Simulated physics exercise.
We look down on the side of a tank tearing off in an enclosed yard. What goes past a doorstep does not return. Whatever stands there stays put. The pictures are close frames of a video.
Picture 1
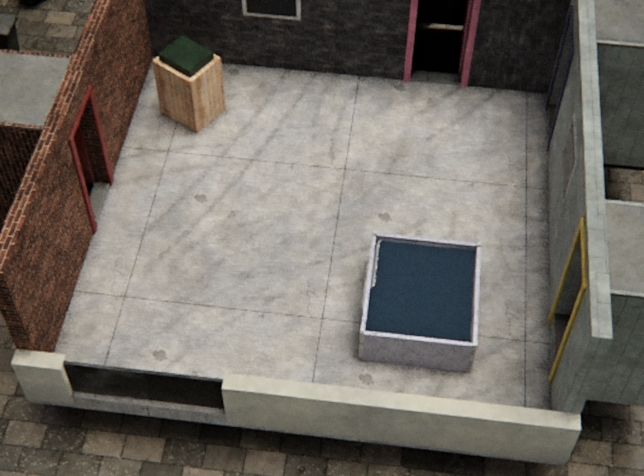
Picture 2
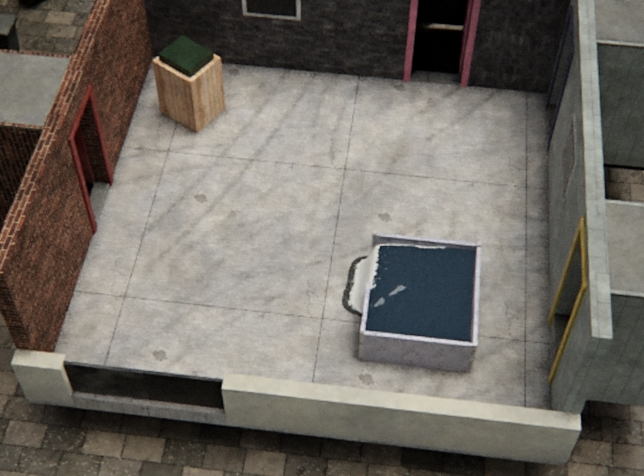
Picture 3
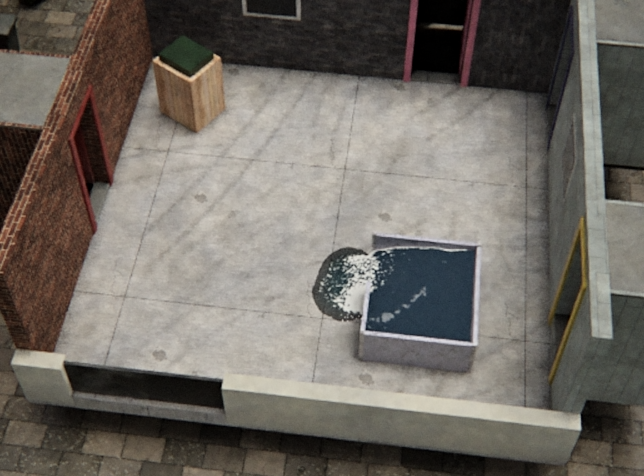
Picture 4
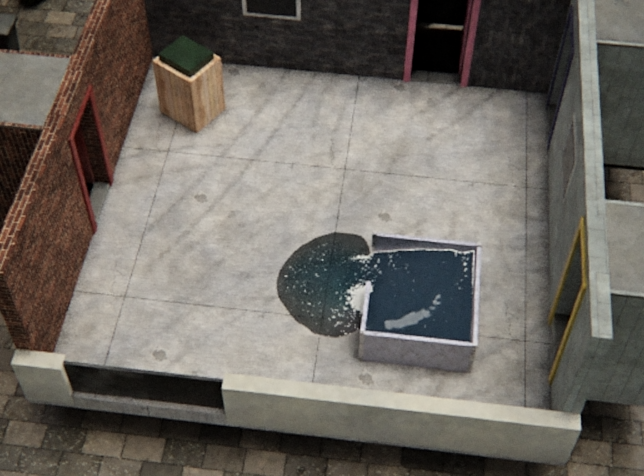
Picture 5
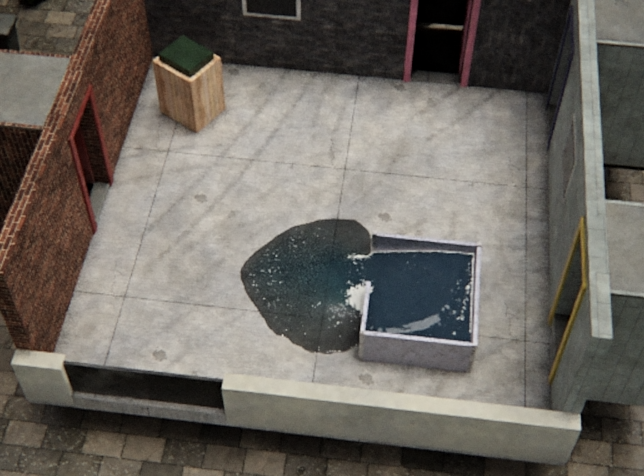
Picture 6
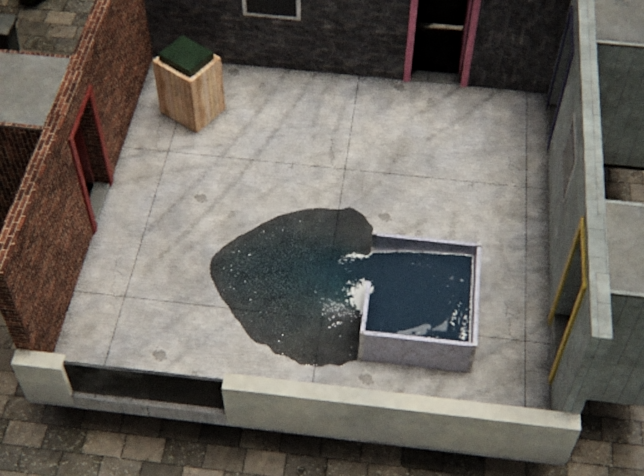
A grey concrete yard, seen from high above at a slant, is enclosed by a red brick wall on the left, a dark wall behind, a low pale wall in front and a grey wall on the right. A pale square tank of dark blue water stands right of centre, with a green-topped wooden box at back left. Water bursts from the tank's left side, foaming white, and spreads leftward in a widening dark pool while the tank's level drops.
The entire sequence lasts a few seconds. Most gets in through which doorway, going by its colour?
Through the red door.
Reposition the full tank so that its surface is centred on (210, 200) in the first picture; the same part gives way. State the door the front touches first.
I say the red door.
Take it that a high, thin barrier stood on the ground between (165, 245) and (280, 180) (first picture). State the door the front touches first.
The red one.
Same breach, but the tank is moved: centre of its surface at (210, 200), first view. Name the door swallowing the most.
I say the one in red.
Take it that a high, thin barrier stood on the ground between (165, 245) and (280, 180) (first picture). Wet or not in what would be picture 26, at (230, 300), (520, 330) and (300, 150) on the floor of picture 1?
Submerged; untouched; submerged.
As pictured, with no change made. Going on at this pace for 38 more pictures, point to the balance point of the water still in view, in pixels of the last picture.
The water's middle lies around (232, 238).
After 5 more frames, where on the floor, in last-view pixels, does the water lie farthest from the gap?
Farthest reach: (93, 239).
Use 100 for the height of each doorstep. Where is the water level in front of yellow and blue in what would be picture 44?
0 and 0 %, in that order.
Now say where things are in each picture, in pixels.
The first picture shows still water in the water tank at (422, 290).
In the second picture, water pours out at (372, 276) and has run to (349, 306).
In the third picture, the front is at (319, 296), out from the gap at (372, 278).
In the fourth picture, water pours out at (372, 279) and has run to (284, 289).
In the fifth picture, the front is at (248, 269), out from the gap at (372, 279).
In the sixth picture, water pours out at (372, 278) and has run to (219, 259).
A moment on, water covers 25 % of the floor; yellow door not reached, red door not reached, blue door not reached, pink door not reached.
Next, water covers 45 % of the floor; yellow door not reached, red door a trickle in, blue door not reached, pink door not reached.
Then, water covers 45 % of the floor; yellow door not reached, red door some in, blue door not reached, pink door not reached.
Later, water covers 50 % of the floor; yellow door not reached, red door some in, blue door not reached, pink door not reached.
In the end, water covers 80 % of the floor; yellow door not reached, red door some in, blue door not reached, pink door wet at the sill, nothing in; the red door has let in the most.
